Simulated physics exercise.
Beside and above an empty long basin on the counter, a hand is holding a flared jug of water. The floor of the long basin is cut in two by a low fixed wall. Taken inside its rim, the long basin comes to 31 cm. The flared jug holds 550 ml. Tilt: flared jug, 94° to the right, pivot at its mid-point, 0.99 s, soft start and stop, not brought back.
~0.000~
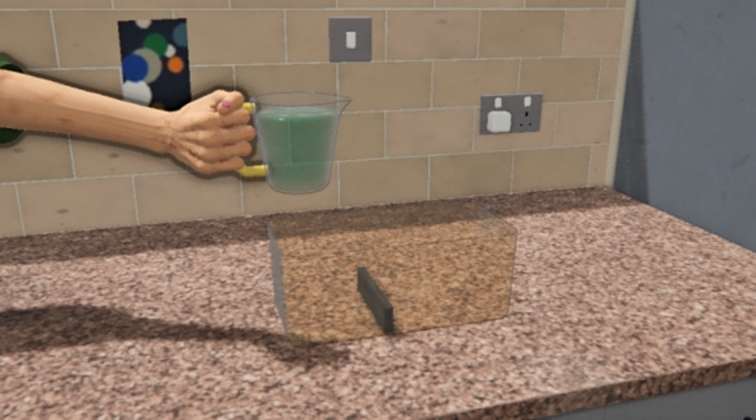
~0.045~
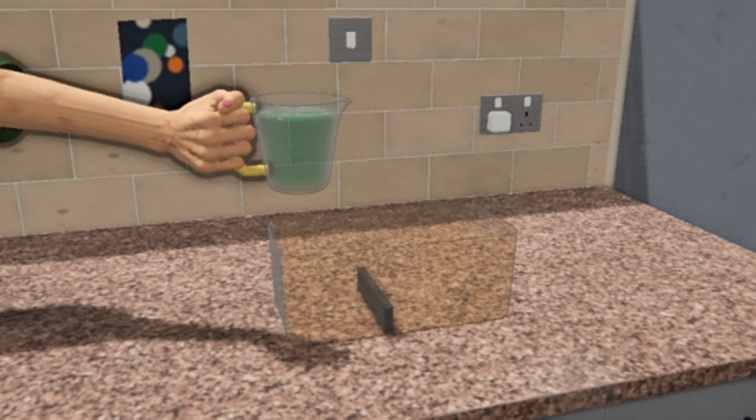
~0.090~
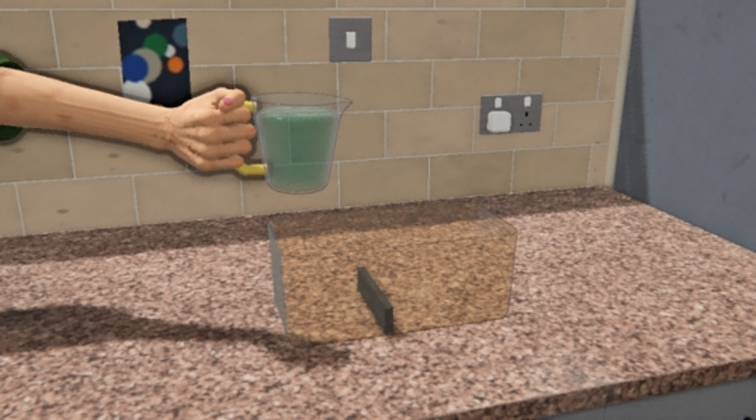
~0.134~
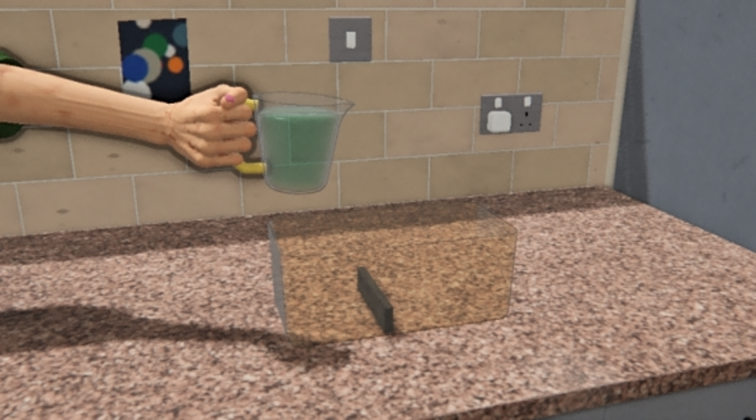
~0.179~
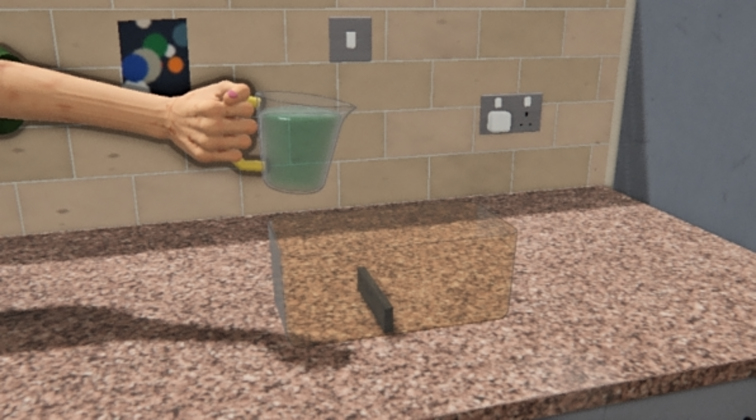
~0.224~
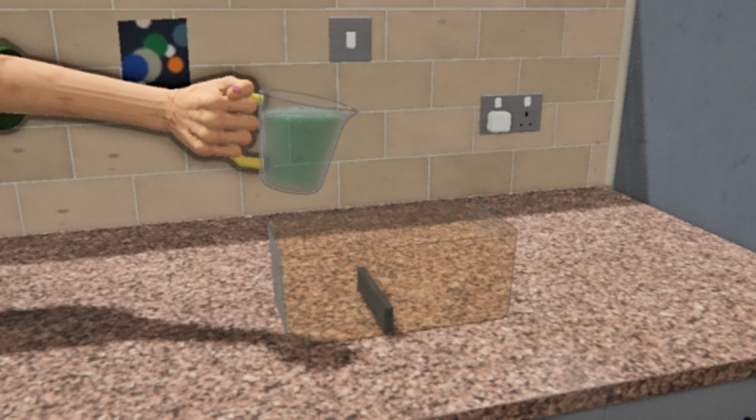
Hand holding a clear jug of green liquid above an empty transparent basin on a speckled counter, slowly tilting it slightly rightward.
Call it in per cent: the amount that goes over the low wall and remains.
I would put it at about 94 per cent.
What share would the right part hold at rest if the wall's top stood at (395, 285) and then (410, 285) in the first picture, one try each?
First 65, then 25 per cent.
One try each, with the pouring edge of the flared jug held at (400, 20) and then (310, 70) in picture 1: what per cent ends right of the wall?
90 per cent first, 40 per cent second.
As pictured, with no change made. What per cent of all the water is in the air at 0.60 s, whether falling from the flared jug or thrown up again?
Near 18 in a hundred.
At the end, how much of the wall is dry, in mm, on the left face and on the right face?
Left: Roughly 34 mm; right: Roughly 14 mm.
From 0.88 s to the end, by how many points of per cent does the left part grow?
That amounts to roughly 4 per cent of the whole.
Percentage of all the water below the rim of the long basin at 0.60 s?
Some 7 per cent.
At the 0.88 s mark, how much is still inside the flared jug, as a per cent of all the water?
Near 26 percent, more or less.
Then, 0.60 s in, the tilt is 63° and 76 per cent is still to pour, 0 is left of the wall and 7 right of it.
Then, 0.88 s in, the tilt is 91° and 26 per cent is still to pour, 2 is left of the wall and 56 right of it.
Then, 1.17 s in, the tilt is 94° and 3 per cent is still to pour, 5 is left of the wall and 90 right of it.
Then, 1.49 s in, the tilt is 94° and 0 per cent is still to pour, 5 is left of the wall and 94 right of it.
Finally, 6 per cent lies left of the wall, 94 right of it and 0 outside.
